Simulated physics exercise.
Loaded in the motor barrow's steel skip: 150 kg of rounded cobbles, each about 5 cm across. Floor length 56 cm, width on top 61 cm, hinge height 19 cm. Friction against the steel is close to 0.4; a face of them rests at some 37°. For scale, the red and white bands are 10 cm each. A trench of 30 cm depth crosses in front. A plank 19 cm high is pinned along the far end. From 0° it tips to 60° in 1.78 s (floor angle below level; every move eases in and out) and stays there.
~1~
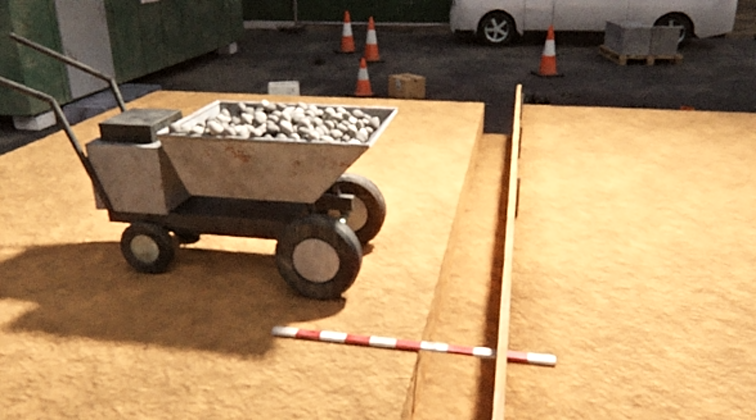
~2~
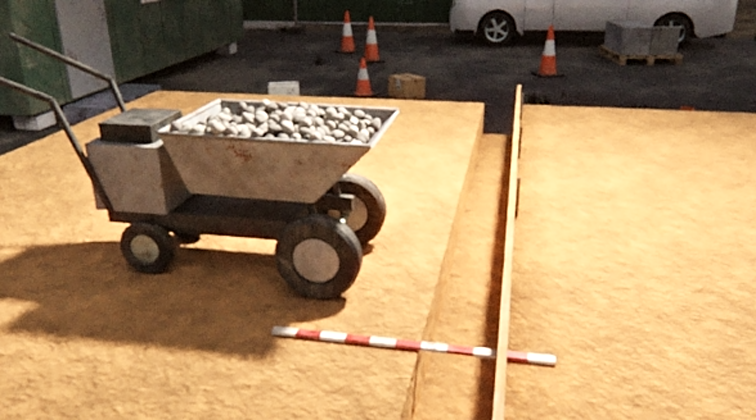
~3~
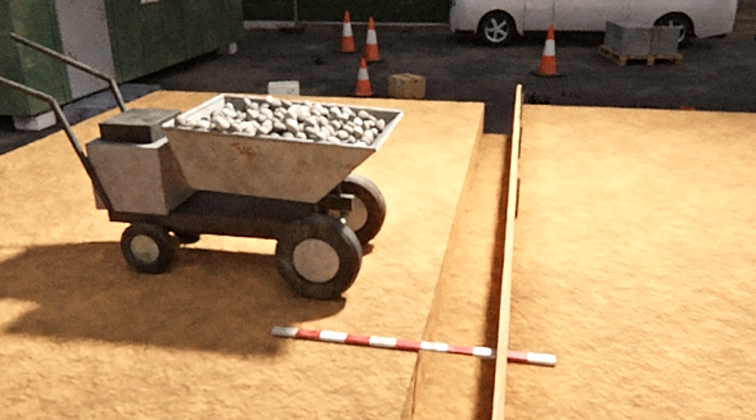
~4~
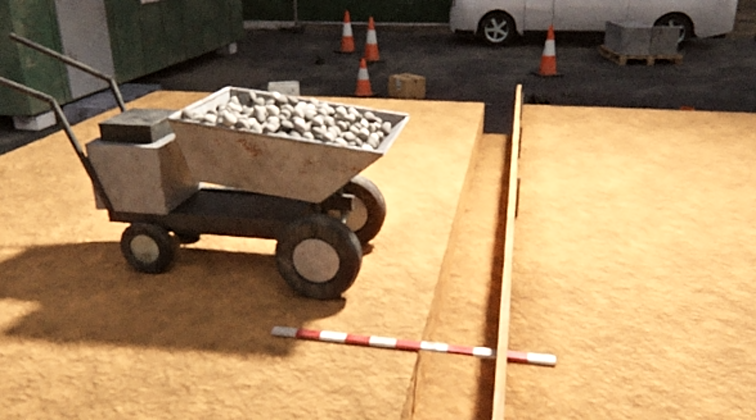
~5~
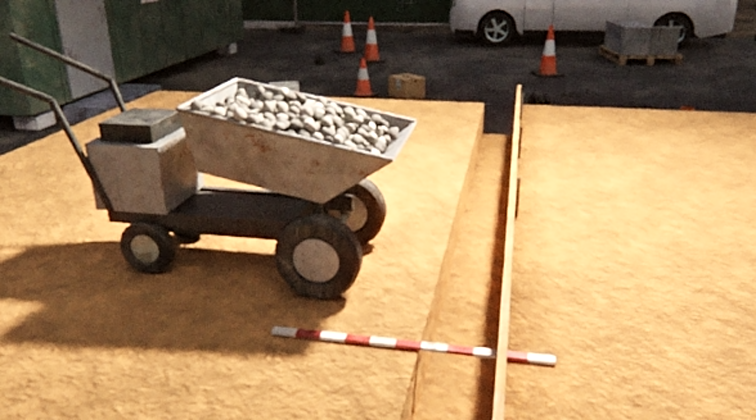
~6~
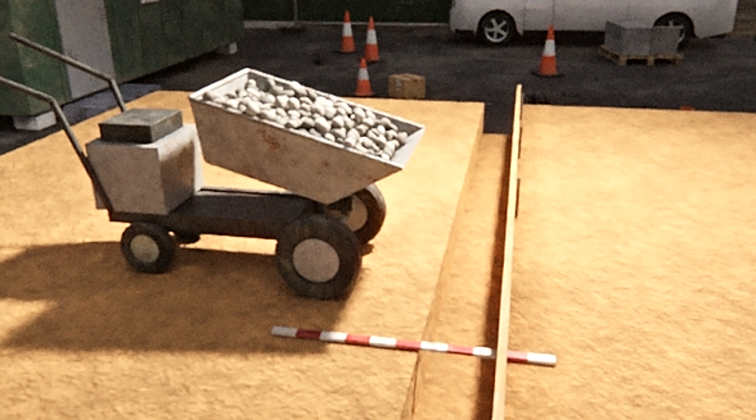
On a sandy building site, a motor barrow's steel skip full of grey stones slowly tilting forward towards a narrow trench.
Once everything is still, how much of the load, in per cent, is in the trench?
About 91 per cent.
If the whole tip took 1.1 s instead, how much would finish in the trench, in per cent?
In that case some 85 per cent.
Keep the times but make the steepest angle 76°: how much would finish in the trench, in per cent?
Then about 95 per cent.
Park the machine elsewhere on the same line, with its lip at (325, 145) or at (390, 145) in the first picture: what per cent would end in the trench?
First some 95, then 65 per cent.
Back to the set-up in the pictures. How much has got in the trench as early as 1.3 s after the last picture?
About 30 per cent by then.
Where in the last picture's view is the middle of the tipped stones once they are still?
Around (475, 312).
Then, 0.7 s after the last picture the floor is at 51°, 100 % in the skip; the foremost stones are at (452, 207).
Then, 1.3 s after the last picture the floor is at 60°, 64 % in the skip, 32 % in the trench, 3 % past the trench; the foremost stones are at (544, 261).
Then, 1.6 s after the last picture the floor is at 60°, 37 % in the skip, 55 % in the trench, 8 % past the trench; the foremost stones are at (620, 285).
Then, 3.6 s after the last picture the floor is at 60°, 0 % in the skip, 91 % in the trench, 8 % past the trench; the foremost stones are at (678, 304).
